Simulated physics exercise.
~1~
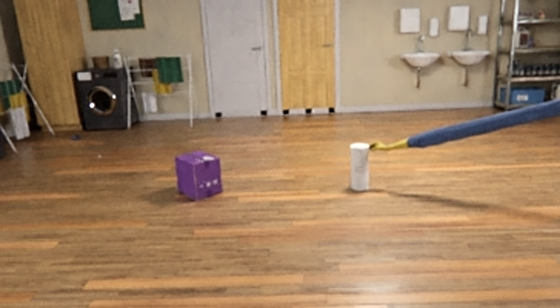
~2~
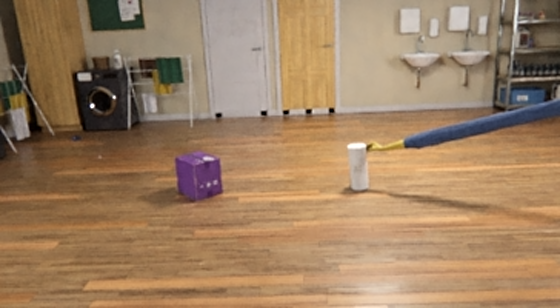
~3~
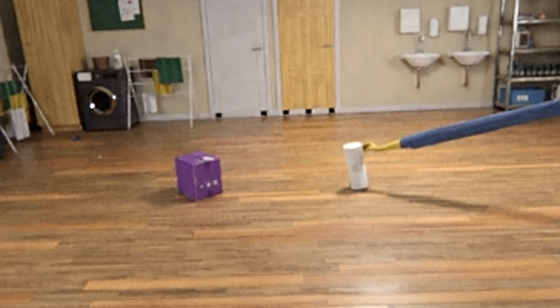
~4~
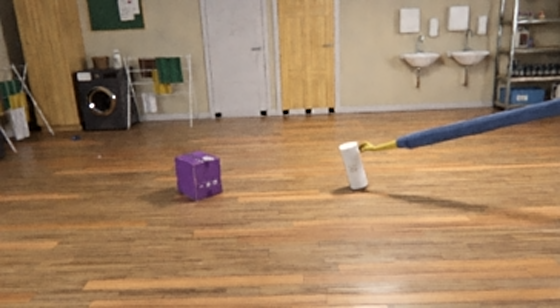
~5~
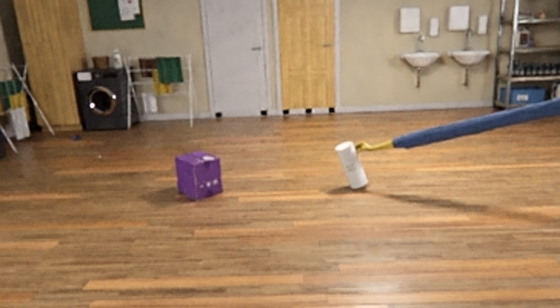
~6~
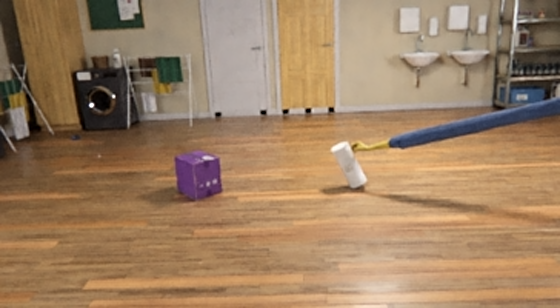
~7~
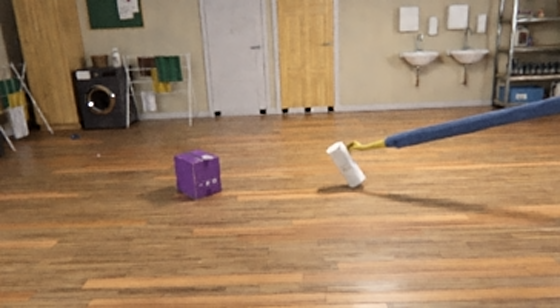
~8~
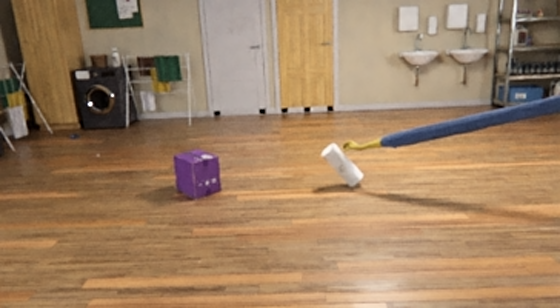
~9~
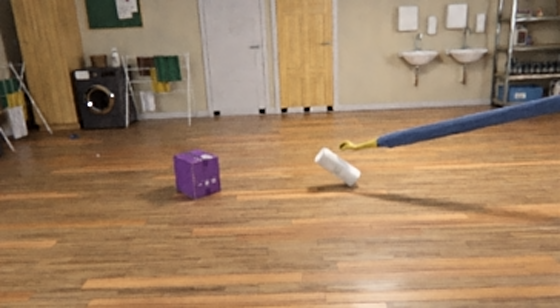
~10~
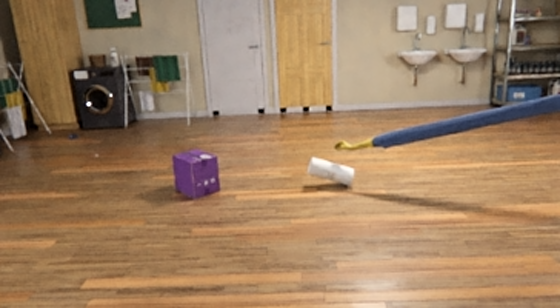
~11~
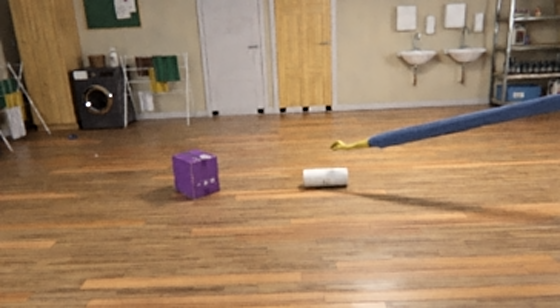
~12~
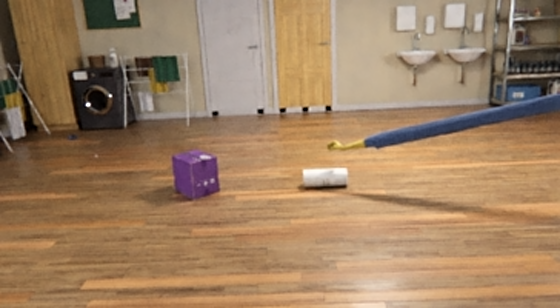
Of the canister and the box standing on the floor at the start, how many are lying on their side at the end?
One of the two ends on its side, the white canister. The purple box stays in its place.
A yellow-tipped blue arm pushes a white canister left until it topples onto its side.
